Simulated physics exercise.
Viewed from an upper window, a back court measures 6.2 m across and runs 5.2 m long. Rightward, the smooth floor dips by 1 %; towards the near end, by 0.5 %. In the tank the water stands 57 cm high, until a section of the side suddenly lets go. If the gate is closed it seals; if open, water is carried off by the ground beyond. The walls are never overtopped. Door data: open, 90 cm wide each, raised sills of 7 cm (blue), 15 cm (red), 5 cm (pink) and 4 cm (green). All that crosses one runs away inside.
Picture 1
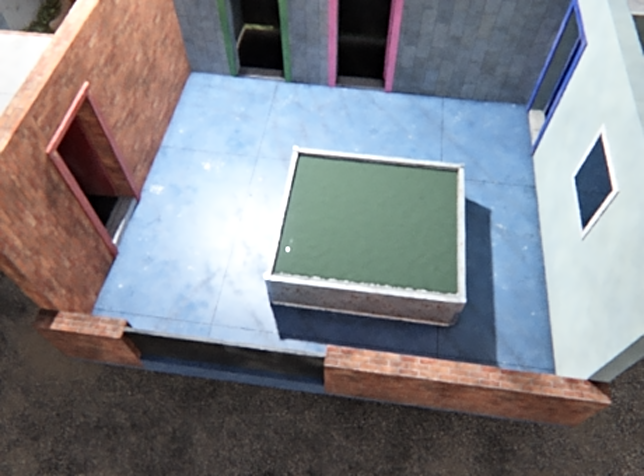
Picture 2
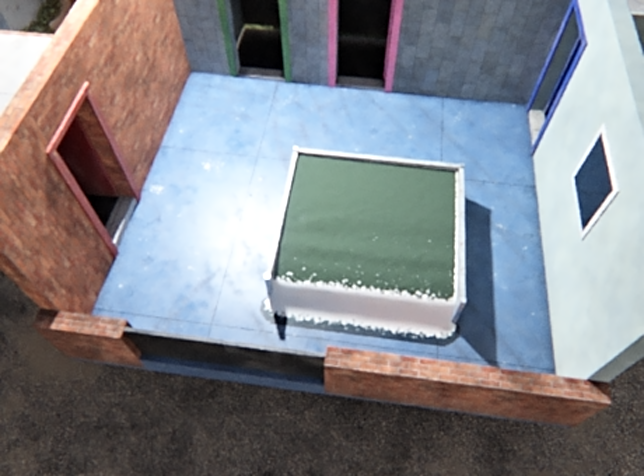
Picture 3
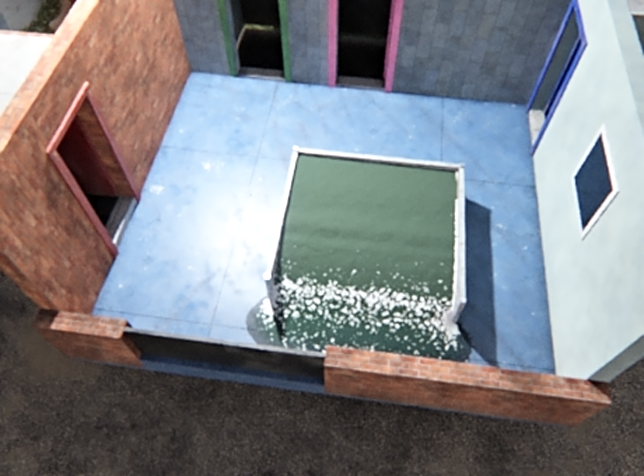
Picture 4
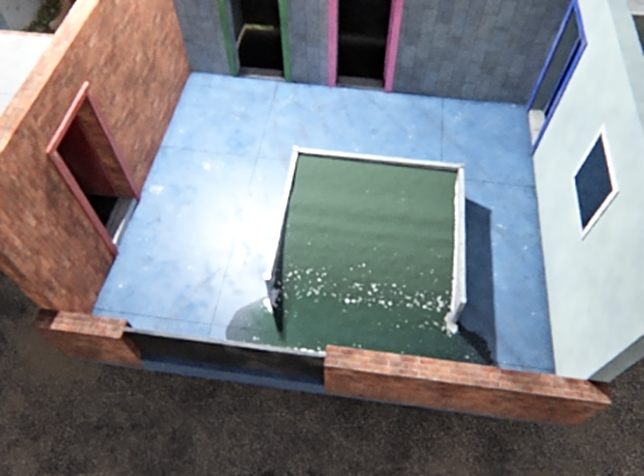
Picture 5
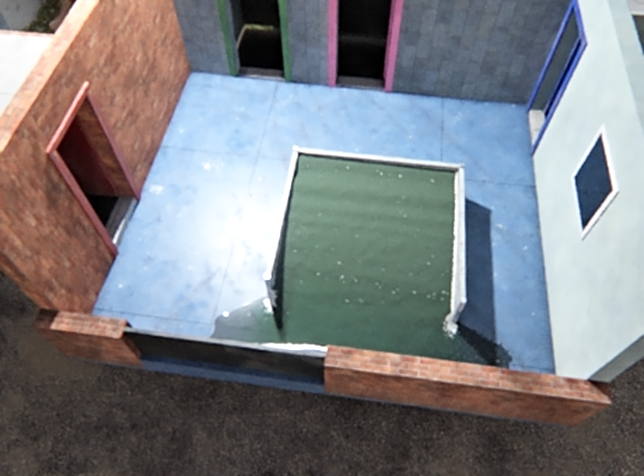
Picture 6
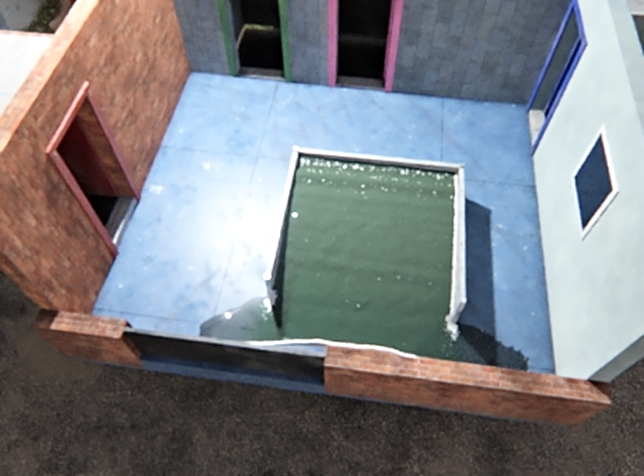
Green water bursting from the near side of a rectangular tank, foaming white, then spreading across the blue floor of a walled court.
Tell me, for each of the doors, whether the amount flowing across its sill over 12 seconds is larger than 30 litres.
For 12 seconds: The blue door, larger; the red door, not larger; the pink door, larger; the green door, larger.
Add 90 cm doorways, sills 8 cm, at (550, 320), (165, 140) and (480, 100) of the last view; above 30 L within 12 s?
In sequence the answers are more than that, less than that and more than that.
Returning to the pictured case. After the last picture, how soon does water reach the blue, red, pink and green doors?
The front reaches blue at 2.0 s, red at 1.3 s, pink at 3.4 s, green at 3.2 s.
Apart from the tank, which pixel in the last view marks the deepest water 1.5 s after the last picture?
You'll find it around (558, 398).
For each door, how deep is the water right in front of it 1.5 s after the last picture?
Readings (cm): Blue = 0; red = 14; pink = 0; green = 0.
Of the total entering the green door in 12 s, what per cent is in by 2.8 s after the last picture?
About 0 per cent.
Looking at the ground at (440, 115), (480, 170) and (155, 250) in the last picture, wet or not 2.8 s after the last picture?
Submerged, submerged, submerged.
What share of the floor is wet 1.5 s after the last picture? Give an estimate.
Around 35 per cent wet.
Then, 0.7 s after the last picture water covers 20 % of the floor and is deepest (46 cm) near (356, 371); blue door not reached, red door not reached, pink door not reached, green door not reached.
Then, 1.5 s after the last picture water covers 35 % of the floor and is deepest (48 cm) near (558, 398); blue door not reached, red door 14 cm at the sill, 0 L in, pink door not reached, green door not reached.
Then, 2.8 s after the last picture water covers 65 % of the floor and is deepest (27 cm) near (543, 396); blue door 4 cm at the sill, 0 L in, red door 15 cm at the sill, 3 L in, pink door not reached, green door not reached.
Then, 6.3 s after the last picture water covers 100 % of the floor and is deepest (20 cm) near (543, 396); blue door 14 cm at the sill, 78 L in, red door 7 cm at the sill, 4 L in, pink door 10 cm at the sill, 14 L in, green door 10 cm at the sill, 63 L in.
Then, 11.3 s after the last picture water covers 100 % of the floor and is deepest (12 cm) near (541, 231); blue door 12 cm at the sill, 169 L in, red door 4 cm at the sill, 4 L in, pink door 10 cm at the sill, 82 L in, green door 8 cm at the sill, 123 L in.
